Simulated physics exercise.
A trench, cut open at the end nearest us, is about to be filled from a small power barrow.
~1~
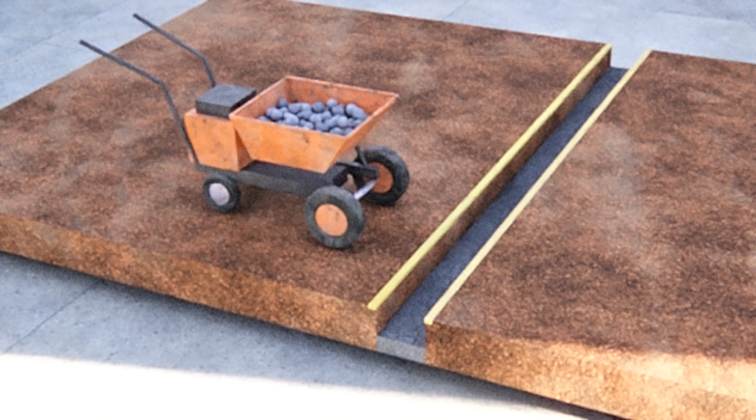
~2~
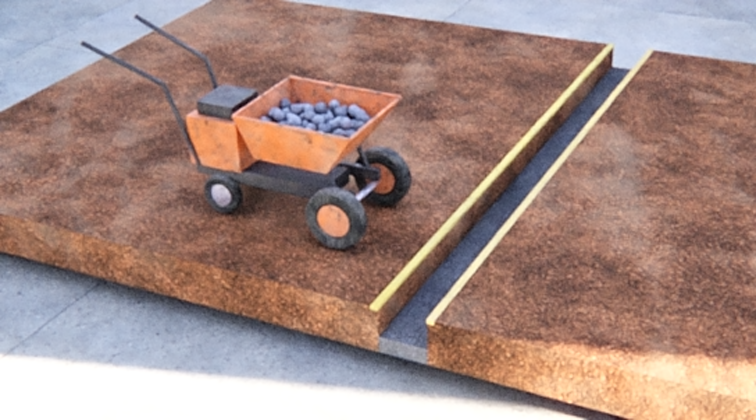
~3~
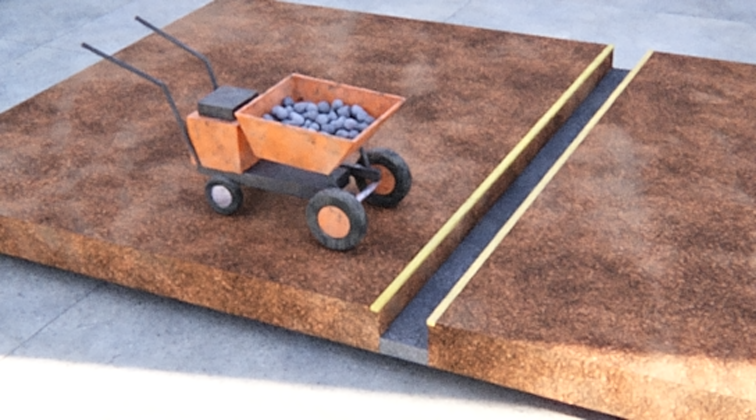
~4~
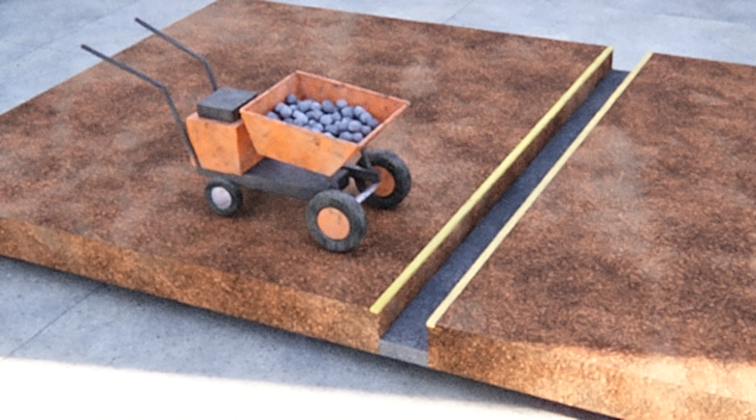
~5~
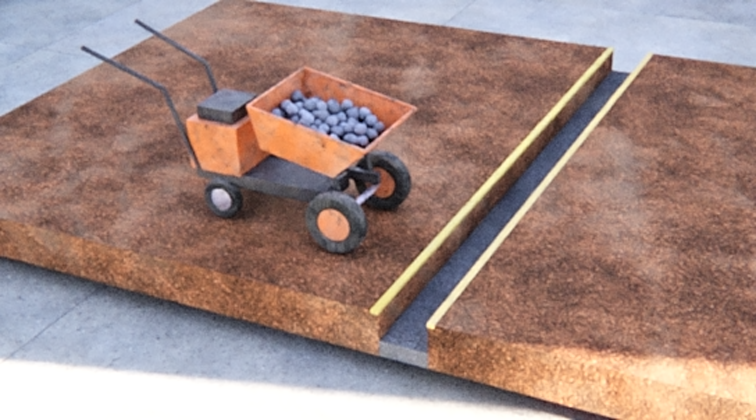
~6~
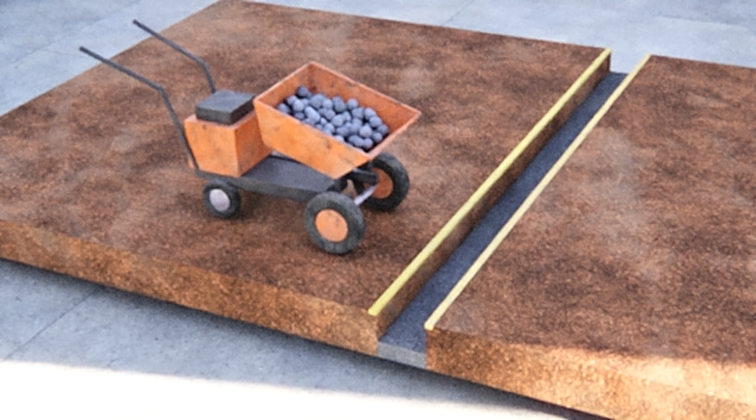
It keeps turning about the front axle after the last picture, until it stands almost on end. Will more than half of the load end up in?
Yes.
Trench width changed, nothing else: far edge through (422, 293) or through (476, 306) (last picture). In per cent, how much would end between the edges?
First case 30 %, second case 100 %.
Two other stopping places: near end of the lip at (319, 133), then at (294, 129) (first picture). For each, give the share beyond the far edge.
Try 1: 0 %. Try 2: 0 %.
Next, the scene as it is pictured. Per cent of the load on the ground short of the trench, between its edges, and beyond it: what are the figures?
Short 0, between 75, beyond 25 per cent.
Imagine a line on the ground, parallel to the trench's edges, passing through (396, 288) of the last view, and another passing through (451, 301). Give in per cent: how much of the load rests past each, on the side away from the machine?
I'd put it near 100 in a hundred, then near 20 in a hundred.
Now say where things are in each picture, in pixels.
The first frame shows lip of the skip near (346, 138), level; top of the load near (308, 116), round cobbles; first edge of the trench near (394, 281); far edge near (449, 294), the trench under half as wide as the skip, and about half as deep as wide.
The second frame shows lip of the skip near (349, 140), level; top of the load near (304, 118).
The third frame shows lip of the skip near (353, 142), tipped barely; top of the load near (307, 117).
The fourth frame shows lip of the skip near (358, 147), tipped a little; top of the load near (298, 116).
The fifth frame shows lip of the skip near (365, 152), tipped a little; top of the load near (306, 118).
The sixth frame shows lip of the skip near (371, 158), tipped clearly; top of the load near (304, 105); first edge of the trench near (394, 287); far edge near (449, 300).
Shortly afterwards, skip tipped steeply; the whole lot in the skip.
Next, skip tipped steeply; the bulk in the skip; a little in or heaped over the trench; a little falling.
Some moments later, skip tipped right over; near a quarter in the skip; near half in or heaped over the trench; near a quarter beyond it; only a few falling.
In the end, skip tipped right over; the bulk in or heaped over the trench; near a quarter beyond it.
